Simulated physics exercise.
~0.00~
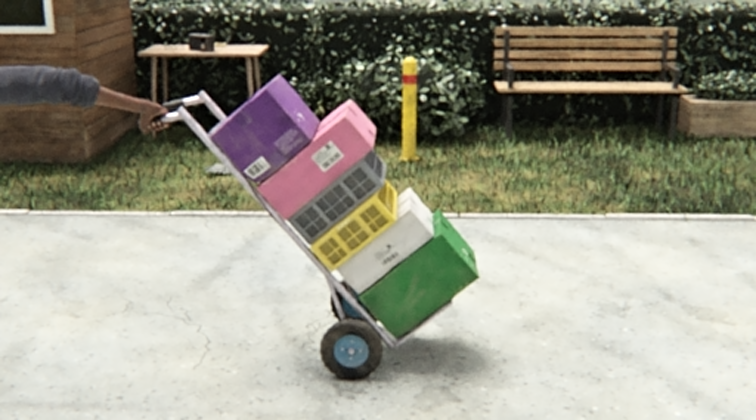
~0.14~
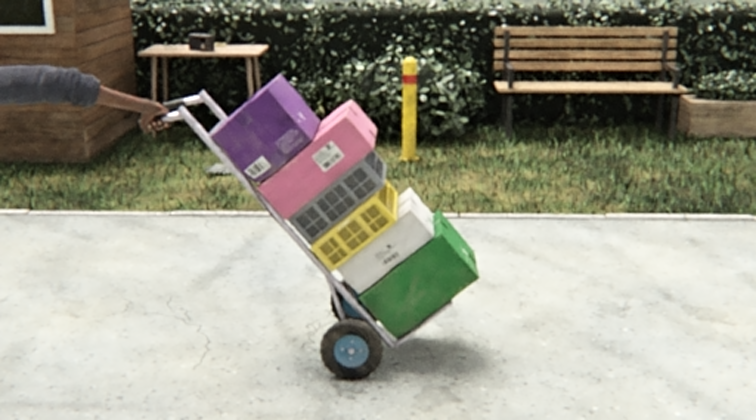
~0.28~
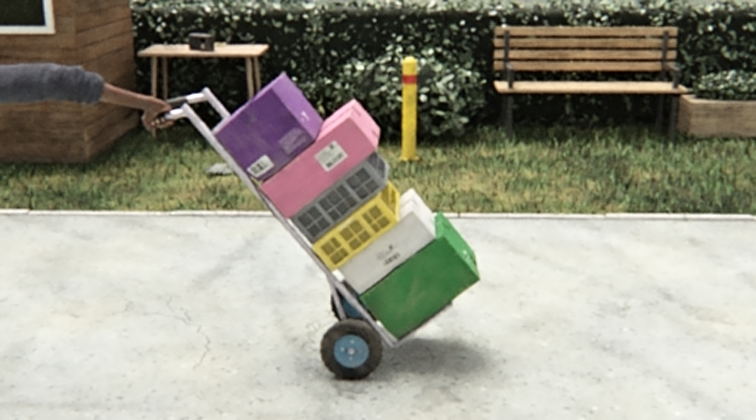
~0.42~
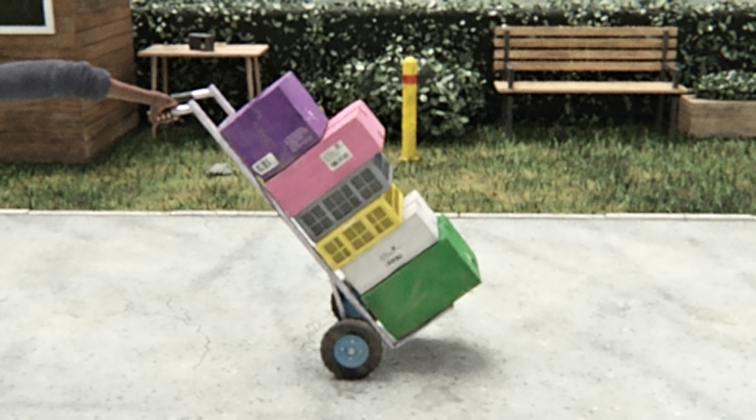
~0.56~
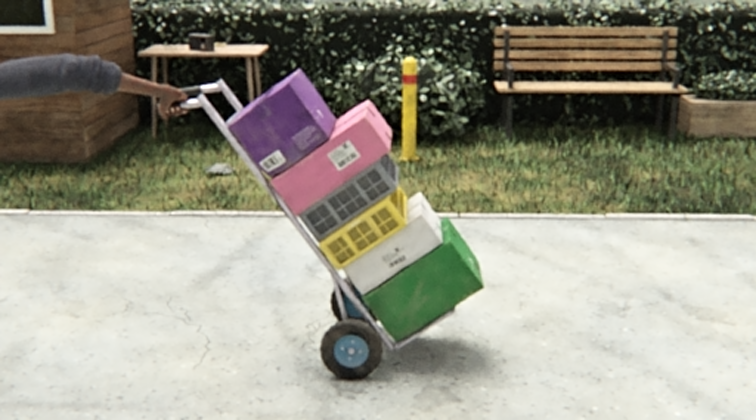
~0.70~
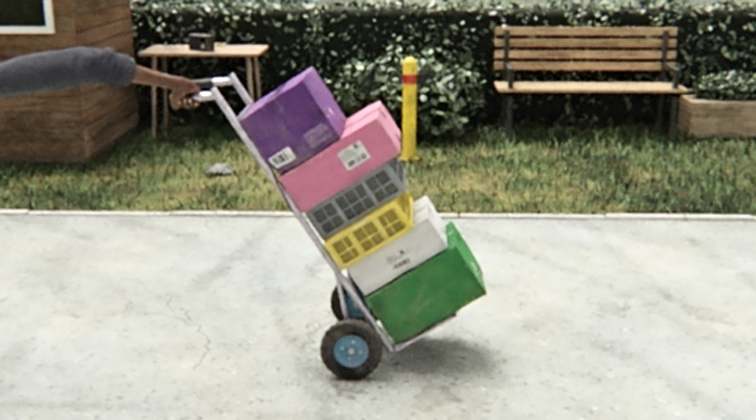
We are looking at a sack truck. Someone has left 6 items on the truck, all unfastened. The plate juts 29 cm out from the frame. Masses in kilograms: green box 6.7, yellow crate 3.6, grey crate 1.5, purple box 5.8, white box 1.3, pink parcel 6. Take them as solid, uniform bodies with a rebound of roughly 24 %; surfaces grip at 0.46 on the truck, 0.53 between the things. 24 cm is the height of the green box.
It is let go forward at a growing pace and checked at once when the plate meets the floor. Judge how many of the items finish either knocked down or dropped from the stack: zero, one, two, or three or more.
Items affected: Not one.
After 1.60 s, truck upright; purple box slid 2 cm; pink parcel slid 2 cm.
After 2.10 s, truck upright; yellow crate slid 3 cm near (434, 245); purple box slid 8 cm; pink parcel slid 5 cm.
At rest (2.9 s), all 6 in place, give or take 10 cm. Seen from the same camera at the end, green box near (438, 323), yellow crate near (429, 246).
